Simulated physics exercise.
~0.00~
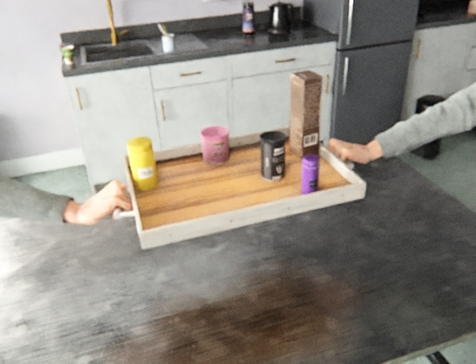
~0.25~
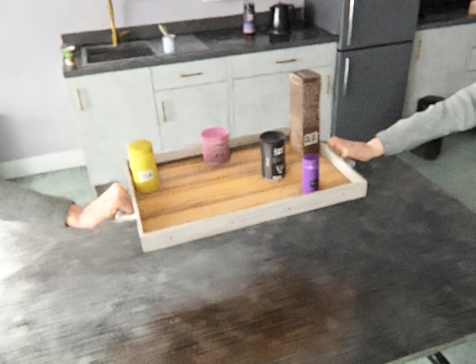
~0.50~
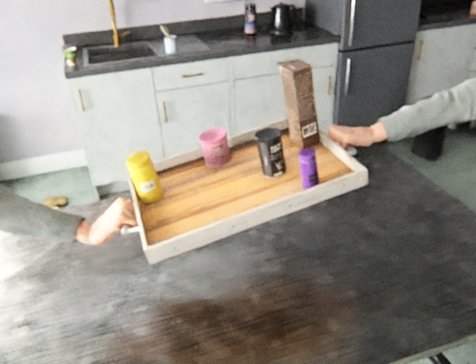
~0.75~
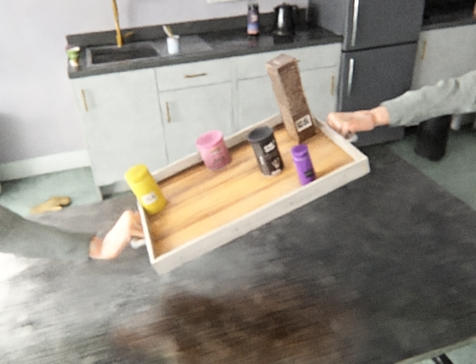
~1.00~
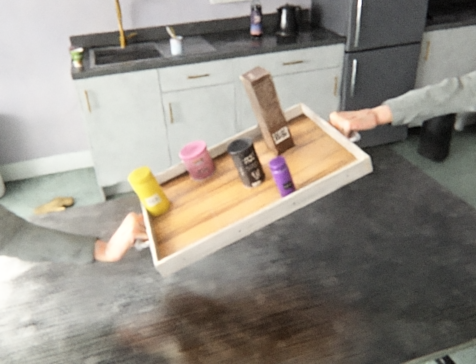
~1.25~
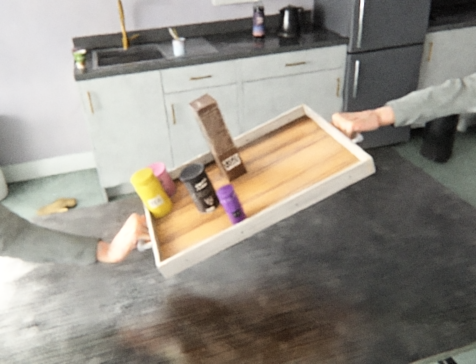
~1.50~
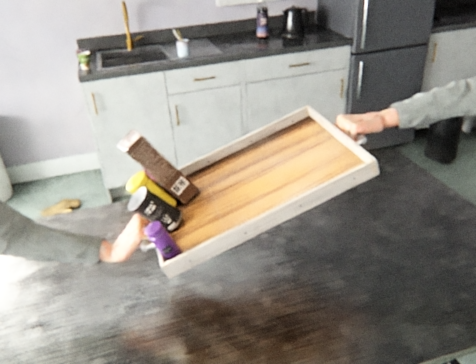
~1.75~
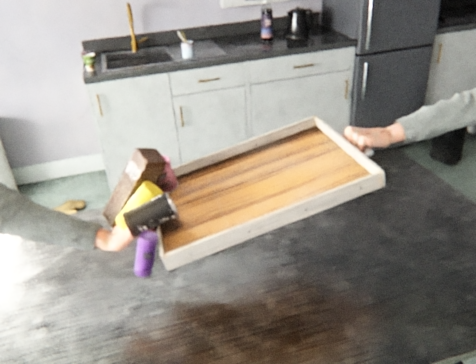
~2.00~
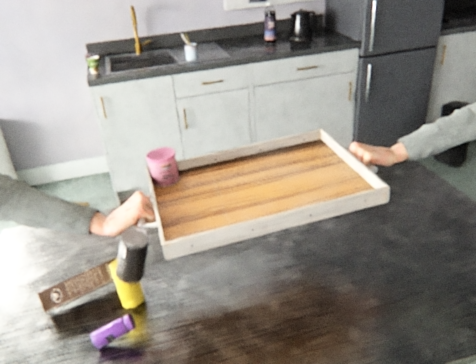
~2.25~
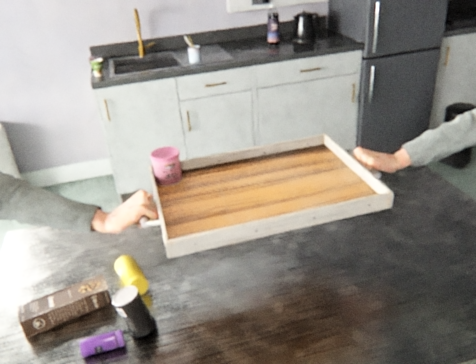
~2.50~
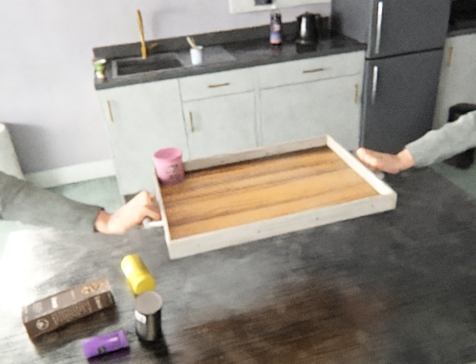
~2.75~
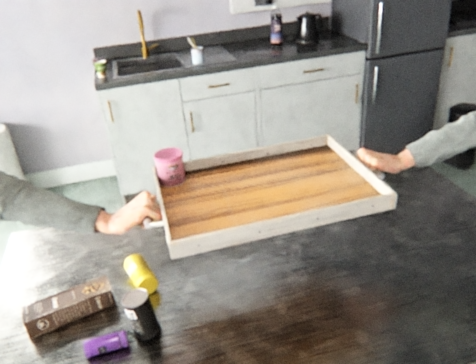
Wooden tray held by two hands tipping left, spilling four items onto the dark table, then levelling with the pink tin aboard.
